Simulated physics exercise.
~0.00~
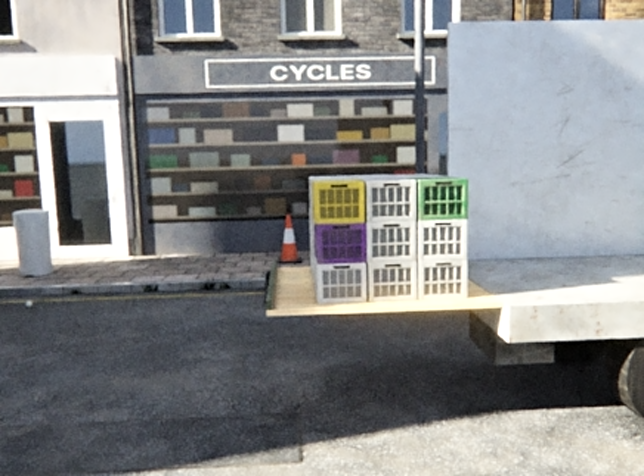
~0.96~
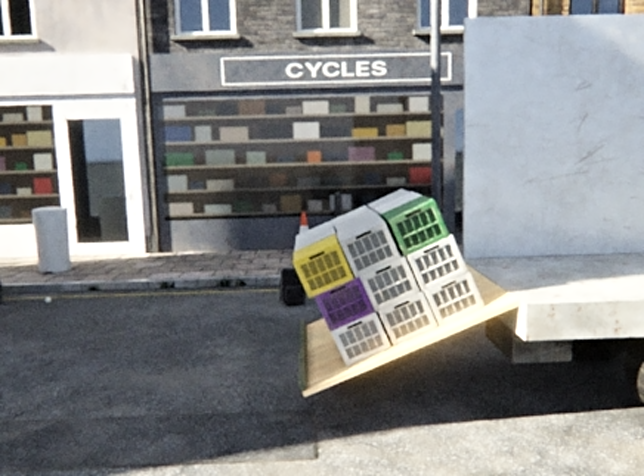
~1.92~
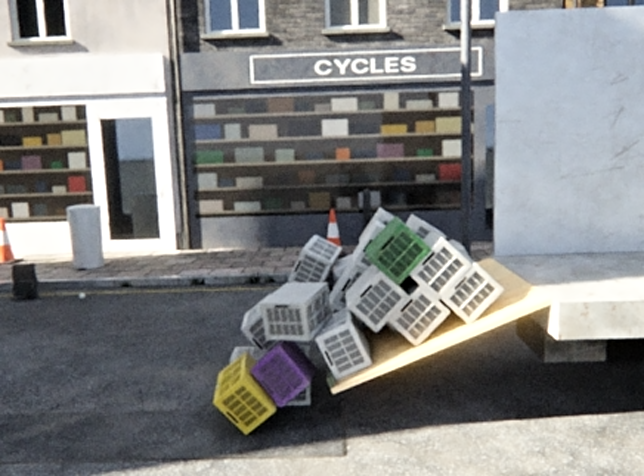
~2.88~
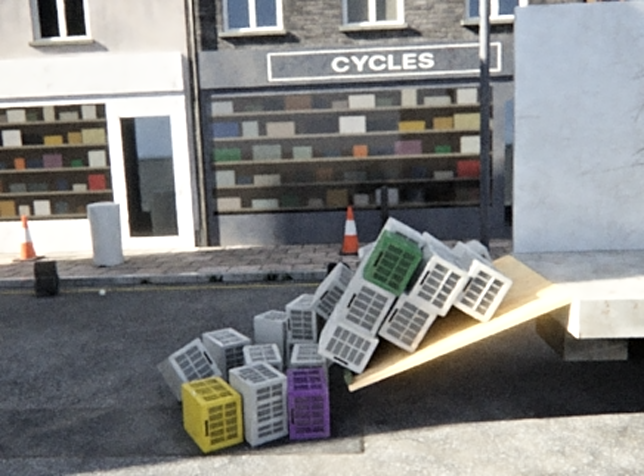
In the video, a stack of white crates, with one yellow, one purple and one green, slides and topples as a lorry's tail platform tilts down; the yellow and purple crates end on their sides on the road among several white ones, while the green crate remains tilted in the heap on the slope.
